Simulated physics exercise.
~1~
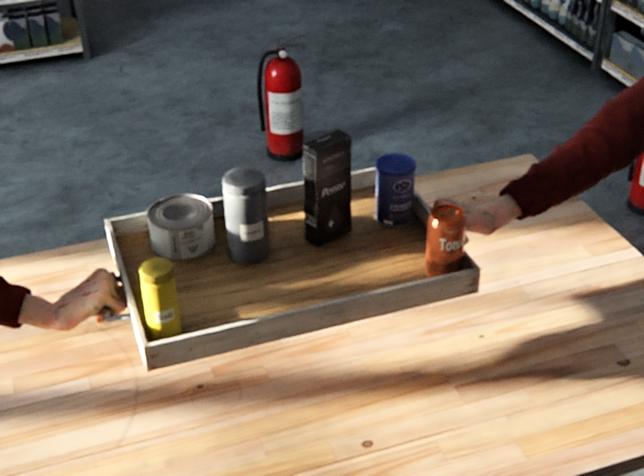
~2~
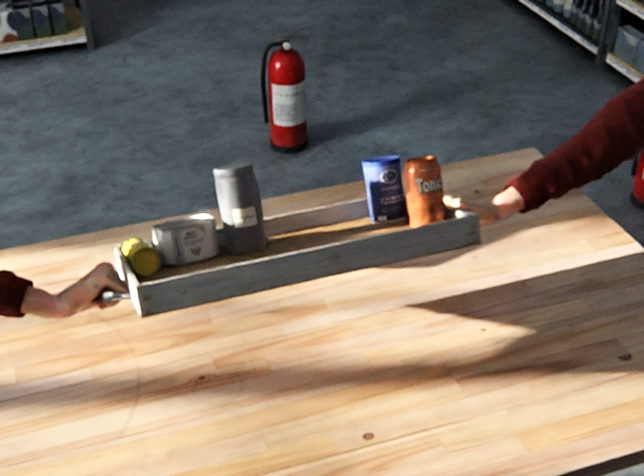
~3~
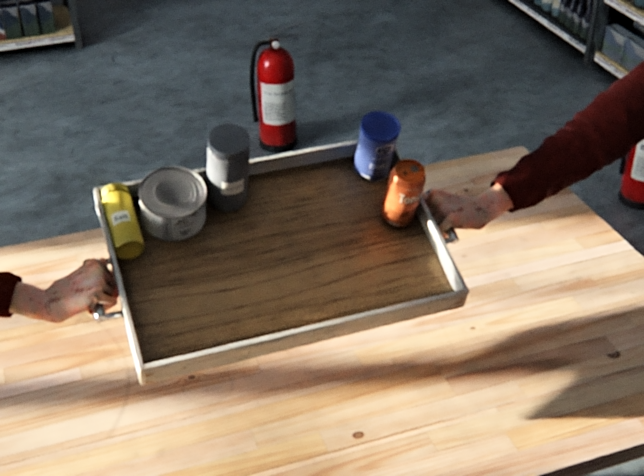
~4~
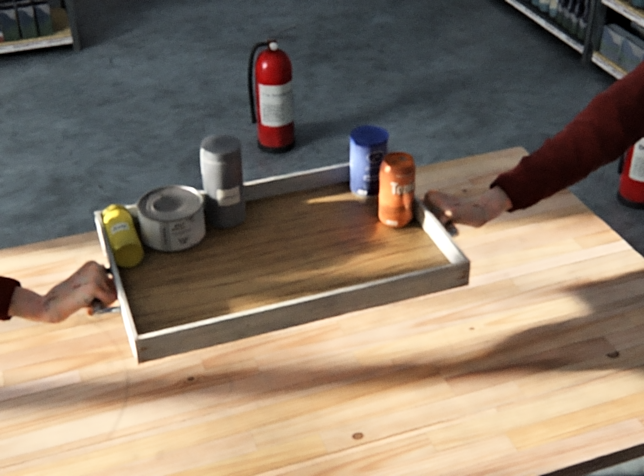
The clip opens with two hands holding a wooden tray above a pale table, carrying a white tub, yellow shaker, grey jar, black packet, blue tin and orange can, all upright. The tray tips steeply with its far edge down; the yellow shaker topples onto its side and the black packet is no longer in view. The hands then swing the tray the other way, near edge down, showing its bare floor. Finally it comes back towards level, with the shaker lying at the left, the jar, tin and can standing but shifted, and the tub near its starting place.
